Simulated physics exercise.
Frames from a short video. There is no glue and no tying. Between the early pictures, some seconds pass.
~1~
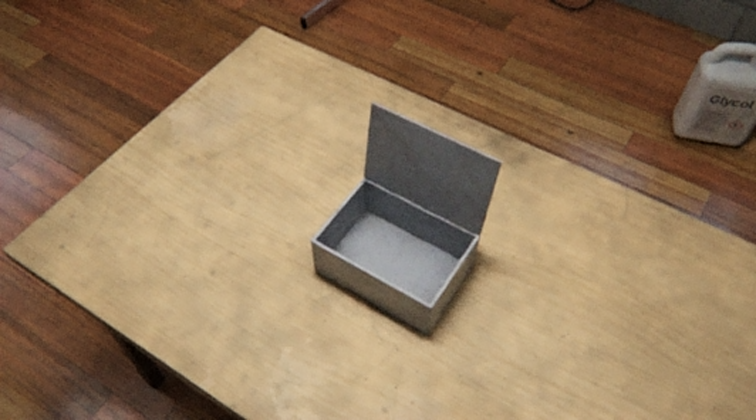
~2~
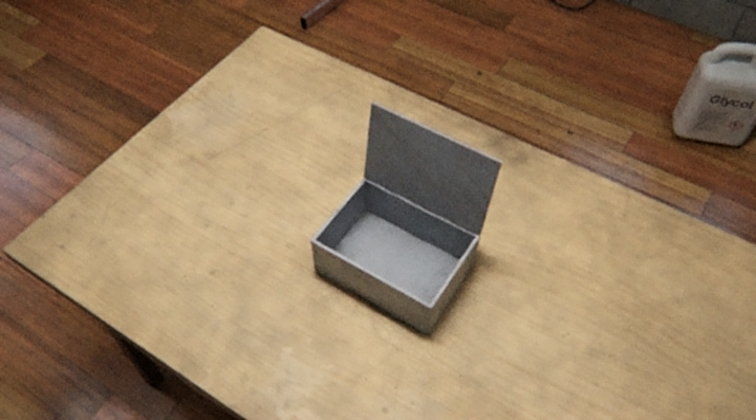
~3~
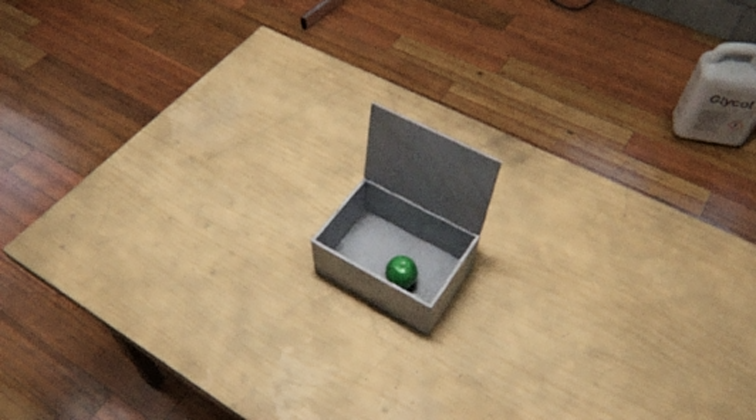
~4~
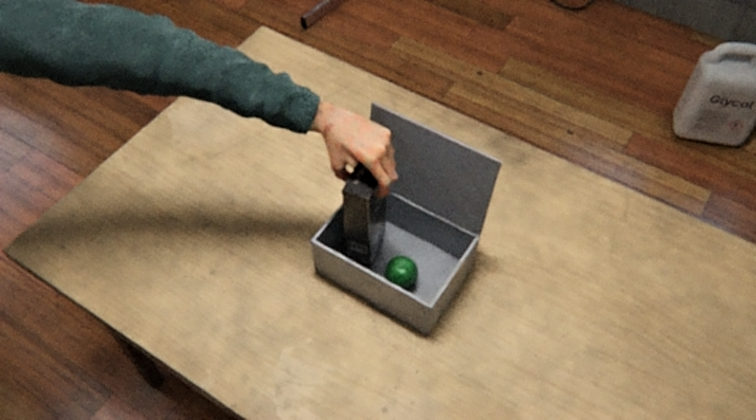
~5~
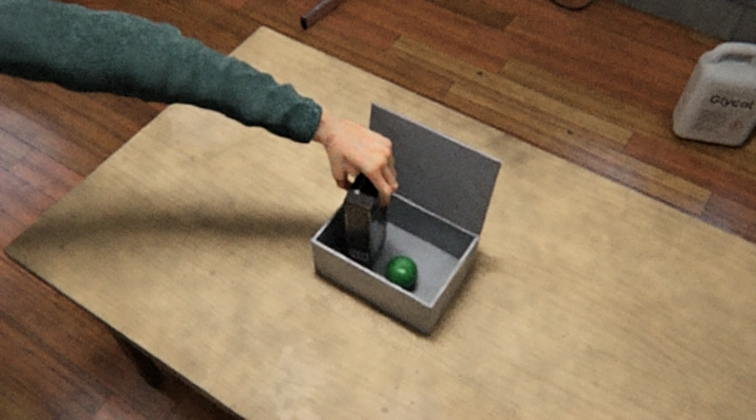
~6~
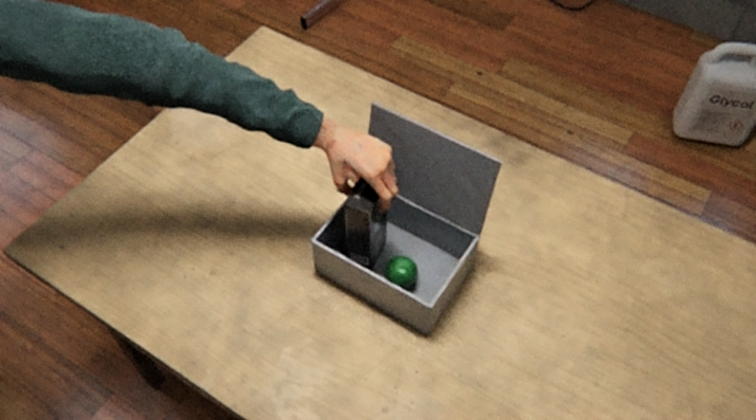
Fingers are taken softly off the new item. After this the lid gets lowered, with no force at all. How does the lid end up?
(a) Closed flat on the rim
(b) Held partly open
The answer is b.
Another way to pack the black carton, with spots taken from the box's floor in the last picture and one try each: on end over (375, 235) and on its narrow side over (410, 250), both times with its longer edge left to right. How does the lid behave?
Case one: Lid stays raised; case two: Lid goes down.
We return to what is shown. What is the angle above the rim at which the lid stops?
It stays some 65° above the rim.
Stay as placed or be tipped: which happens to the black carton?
As it turns out, the black carton keeps its original angle.
Then, 1.10 s past the last view, lid starting down.
Then, 1.50 s past the last view, lid 66° above the rim.
Then, 4.50 s past the last view, lid 65° above the rim.
Finally, lid 64° above the rim; both still in place. Final places as the last picture's camera would see them, black carton near (369, 228).
